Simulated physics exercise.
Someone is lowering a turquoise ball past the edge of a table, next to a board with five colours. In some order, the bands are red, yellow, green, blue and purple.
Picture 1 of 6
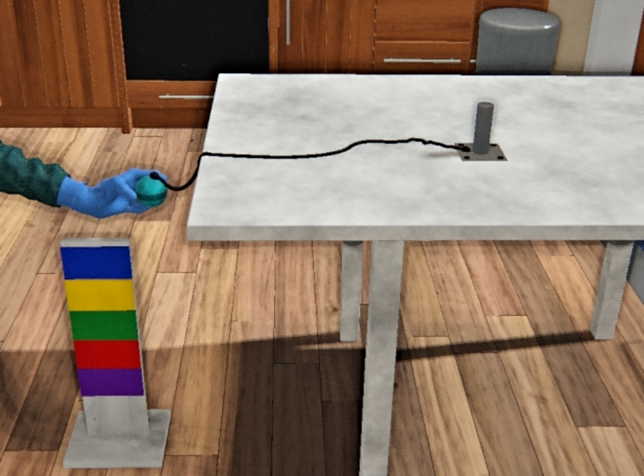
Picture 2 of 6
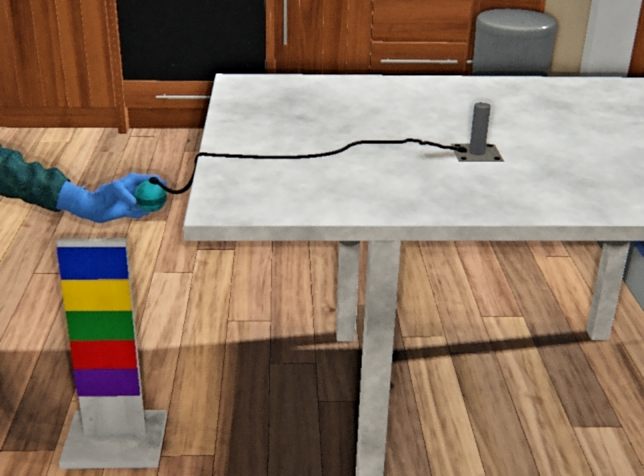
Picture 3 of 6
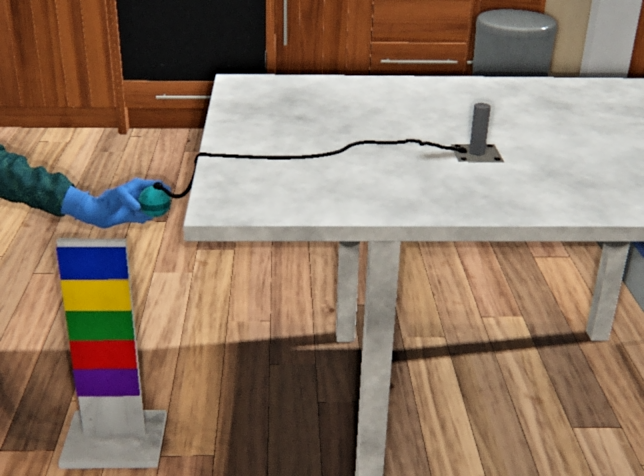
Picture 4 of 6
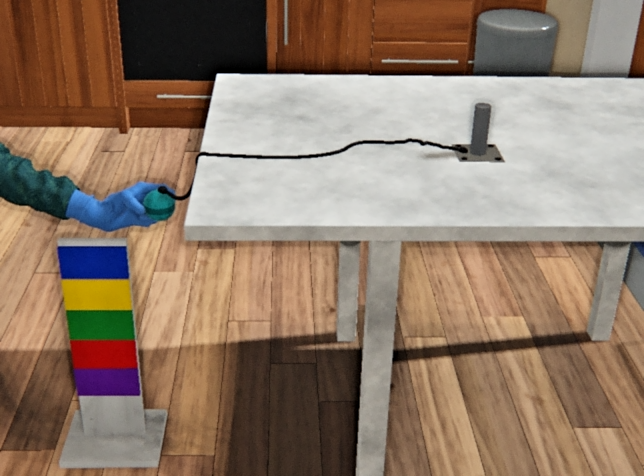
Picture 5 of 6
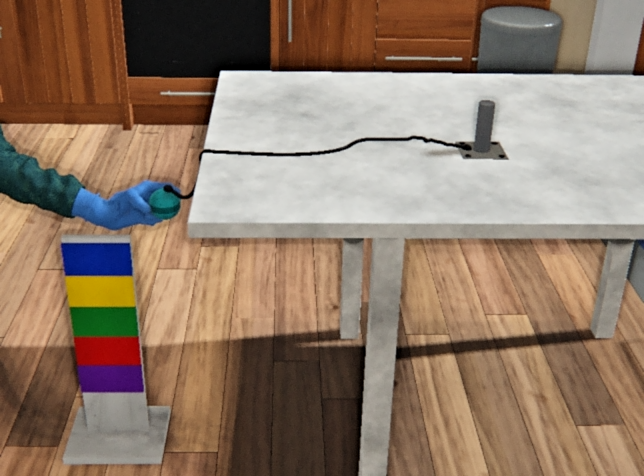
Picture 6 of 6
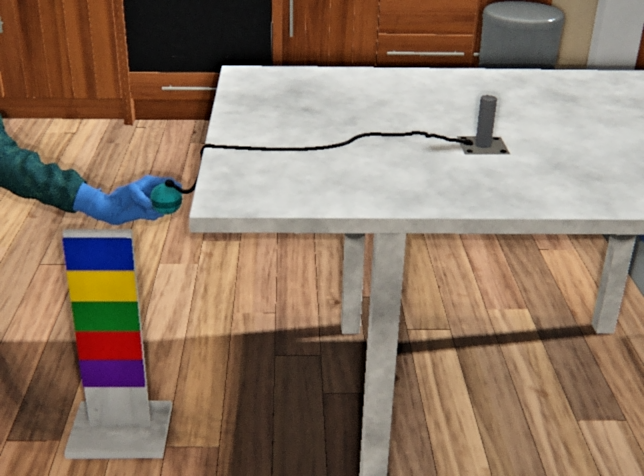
In a kitchen with a wooden floor, a blue-gloved hand holds a turquoise ball beside a pale table, above a stand of coloured bands. A dark lead runs from the ball across the tabletop to a short grey post. The hand shifts slightly right, and the view moves a little.
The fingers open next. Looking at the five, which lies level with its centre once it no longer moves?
The blue one lies level with its centre.
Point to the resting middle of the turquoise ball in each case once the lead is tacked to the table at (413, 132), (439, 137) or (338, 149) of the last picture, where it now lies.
For the three tries you'd see (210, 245), (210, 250) and (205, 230).
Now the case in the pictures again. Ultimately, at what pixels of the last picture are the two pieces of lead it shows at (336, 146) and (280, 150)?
Roughly at (307, 145), and the other roughly at (249, 144).
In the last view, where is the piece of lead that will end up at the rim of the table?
It's the bit near (234, 148).
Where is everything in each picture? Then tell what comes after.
In the first picture, turquoise ball (151, 191); blue (96, 265); yellow (100, 296); green (104, 326); red (107, 356); purple (111, 384).
In the second picture, turquoise ball (151, 196); lead through (432, 144) (380, 143) (325, 155) (261, 158) (197, 166).
In the third picture, turquoise ball (155, 202).
In the fourth picture, turquoise ball (159, 205); lead through (433, 145) (380, 143) (325, 155) (262, 157) (198, 166).
In the fifth picture, turquoise ball (165, 204).
In the sixth picture, turquoise ball (166, 199); lead through (438, 137) (386, 135) (330, 147) (267, 149) (204, 158).
Soon after, ball near (219, 259); level with blue.
After that, ball near (196, 258); level with blue.
In the end, ball near (210, 259); level with blue. At blue.
